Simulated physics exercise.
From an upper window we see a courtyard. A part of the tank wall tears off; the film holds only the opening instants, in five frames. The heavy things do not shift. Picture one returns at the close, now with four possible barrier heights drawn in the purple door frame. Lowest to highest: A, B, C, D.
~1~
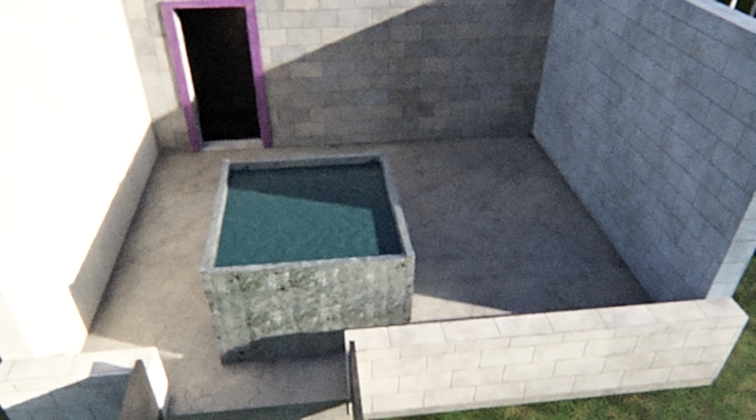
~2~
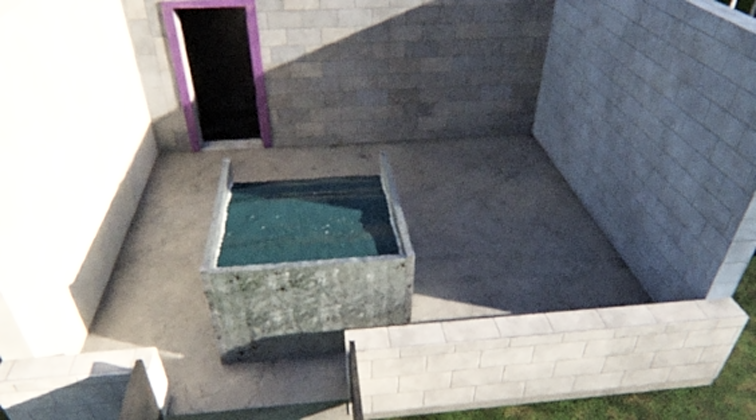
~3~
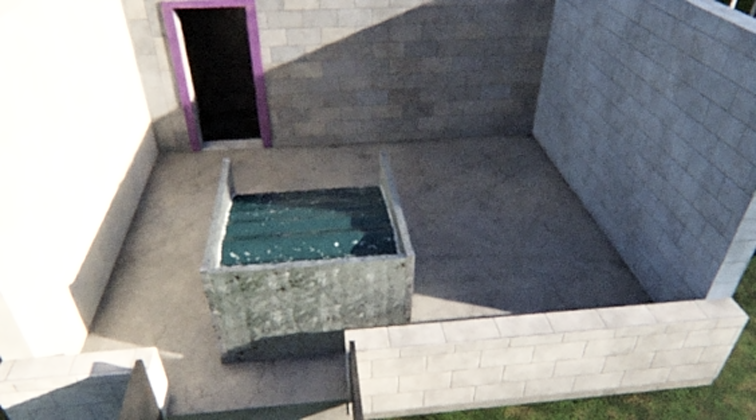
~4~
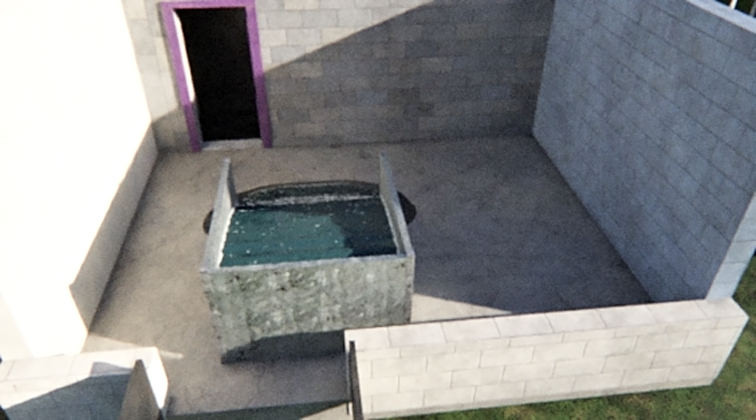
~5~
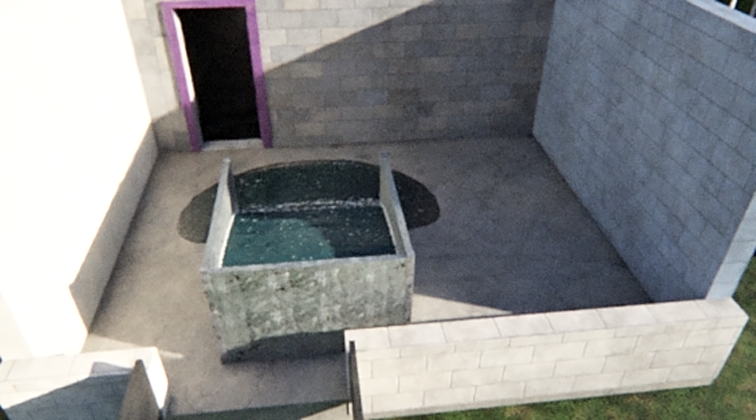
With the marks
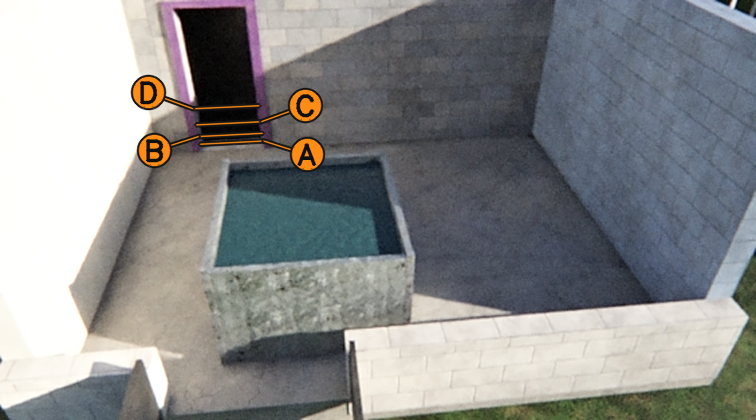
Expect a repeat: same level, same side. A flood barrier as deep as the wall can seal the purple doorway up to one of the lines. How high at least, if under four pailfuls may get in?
Take C.
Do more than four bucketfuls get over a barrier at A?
Yes, it does.
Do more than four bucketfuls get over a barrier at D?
No, that is safe.
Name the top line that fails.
Line B.
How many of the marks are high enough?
Two of them.
On the marked copy, A at (232, 142); B at (230, 134); C at (228, 123); D at (226, 107); from the bottom up A, B, C, D.
With A, dozens of bucketfuls pour in.
With B, about 10 bucketfuls get in.
With C, a splash gets over, under a bucket.
With D, nothing gets over.
